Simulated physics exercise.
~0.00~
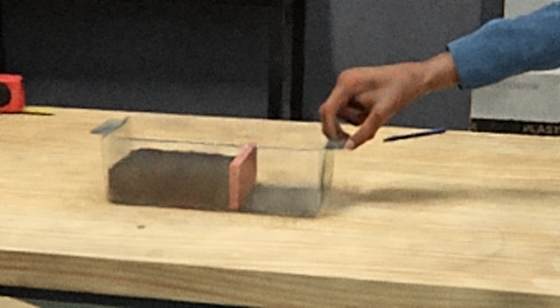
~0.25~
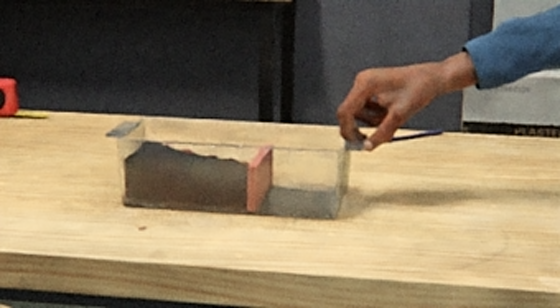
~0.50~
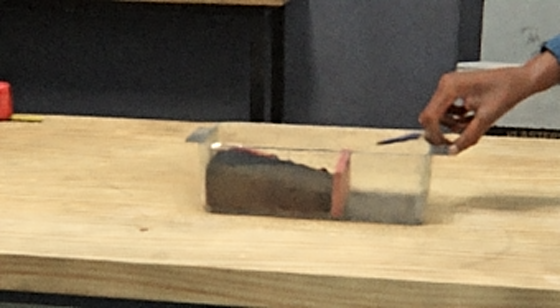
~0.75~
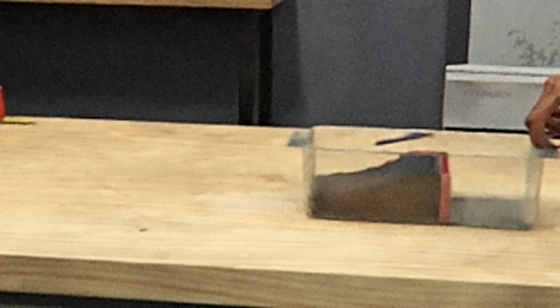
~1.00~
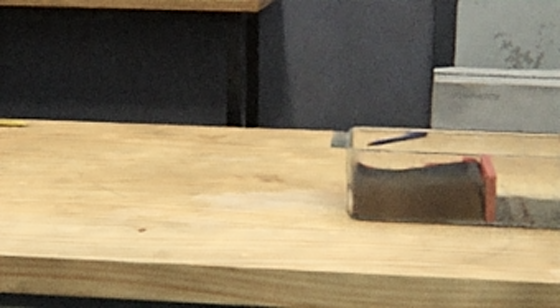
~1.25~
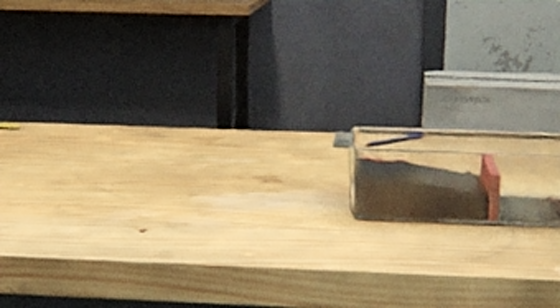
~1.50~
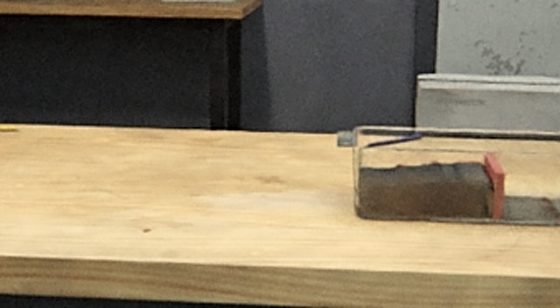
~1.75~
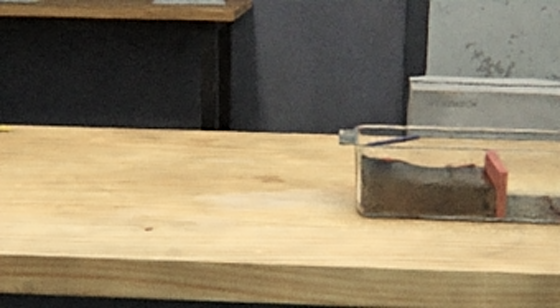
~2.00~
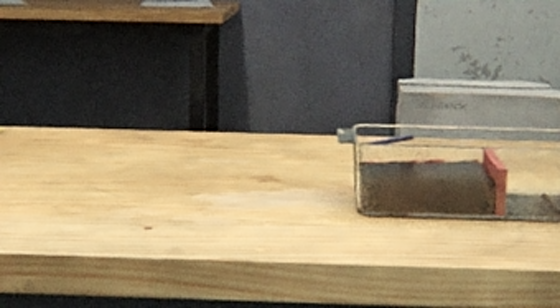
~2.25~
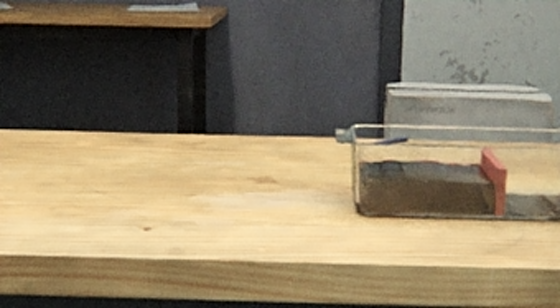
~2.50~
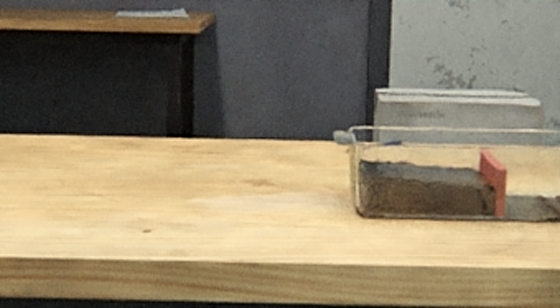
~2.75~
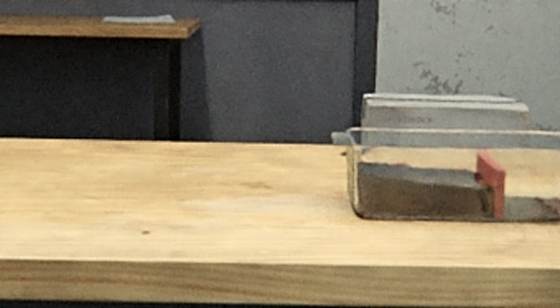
A clear oblong tub with a red upright divider sits on a pale wooden table, seen from the front and slightly above, with dark wine filling its left part. A dark blue, pen-like thing lies by the tub, and a hand in a blue sleeve grips the right end. The hand pulls the tub right, and the wine heaps up against the left end, then swings toward the divider. The tub stops with its right end out of view. The wine rocks in shrinking waves and settles nearly level, almost all of it still left of the divider.
